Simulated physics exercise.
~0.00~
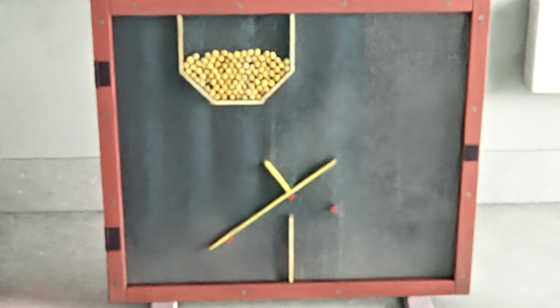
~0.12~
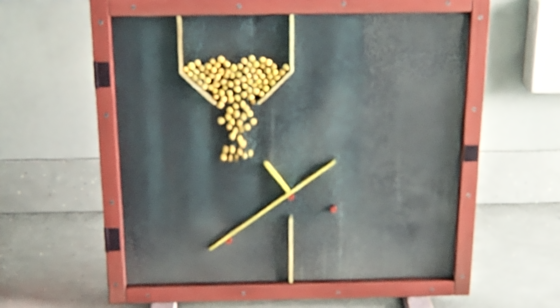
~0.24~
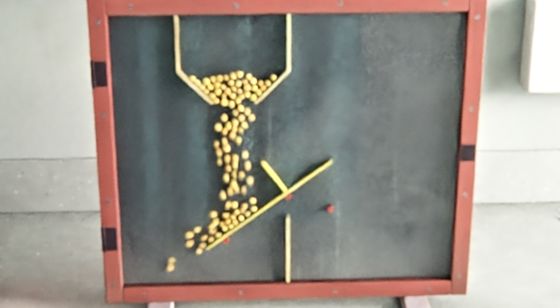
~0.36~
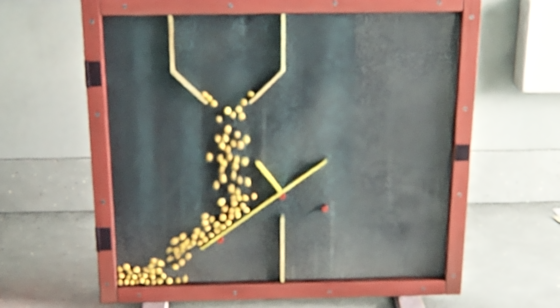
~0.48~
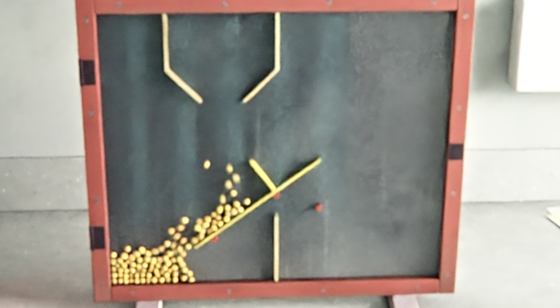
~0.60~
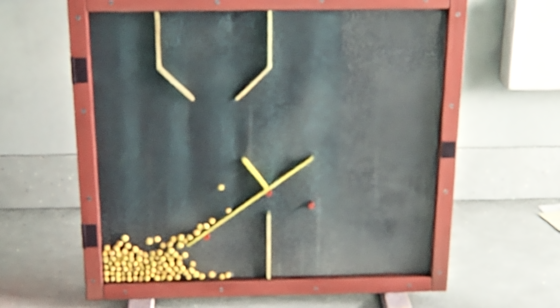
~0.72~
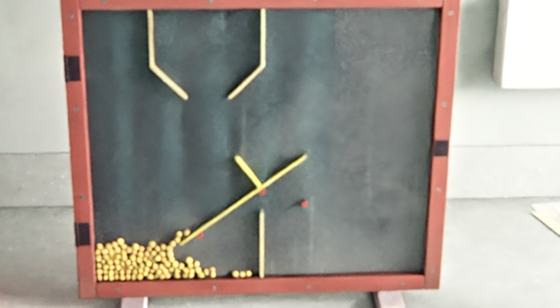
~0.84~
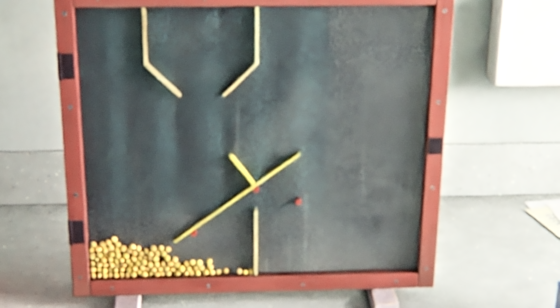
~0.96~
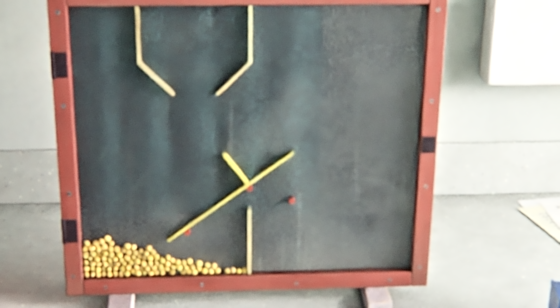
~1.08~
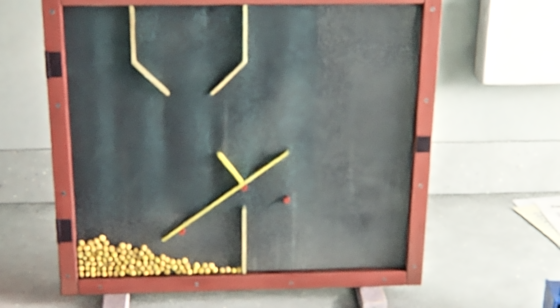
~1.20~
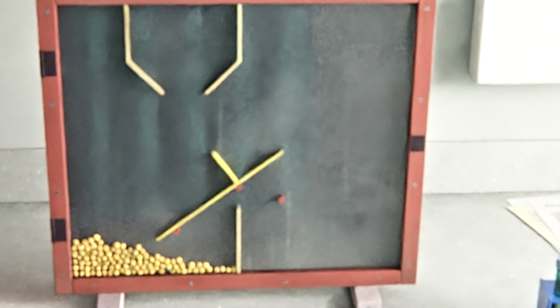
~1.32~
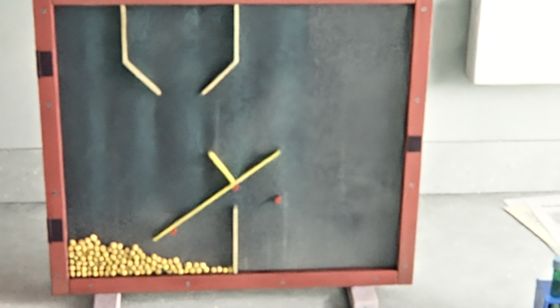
Inside a red-framed dark board, yellowish beads poured from a hopper onto a slanted yellow bar and slid down to the left, piling up in the lower left corner with some spreading to the upright divider, while the bar stayed tilted and ended up empty.
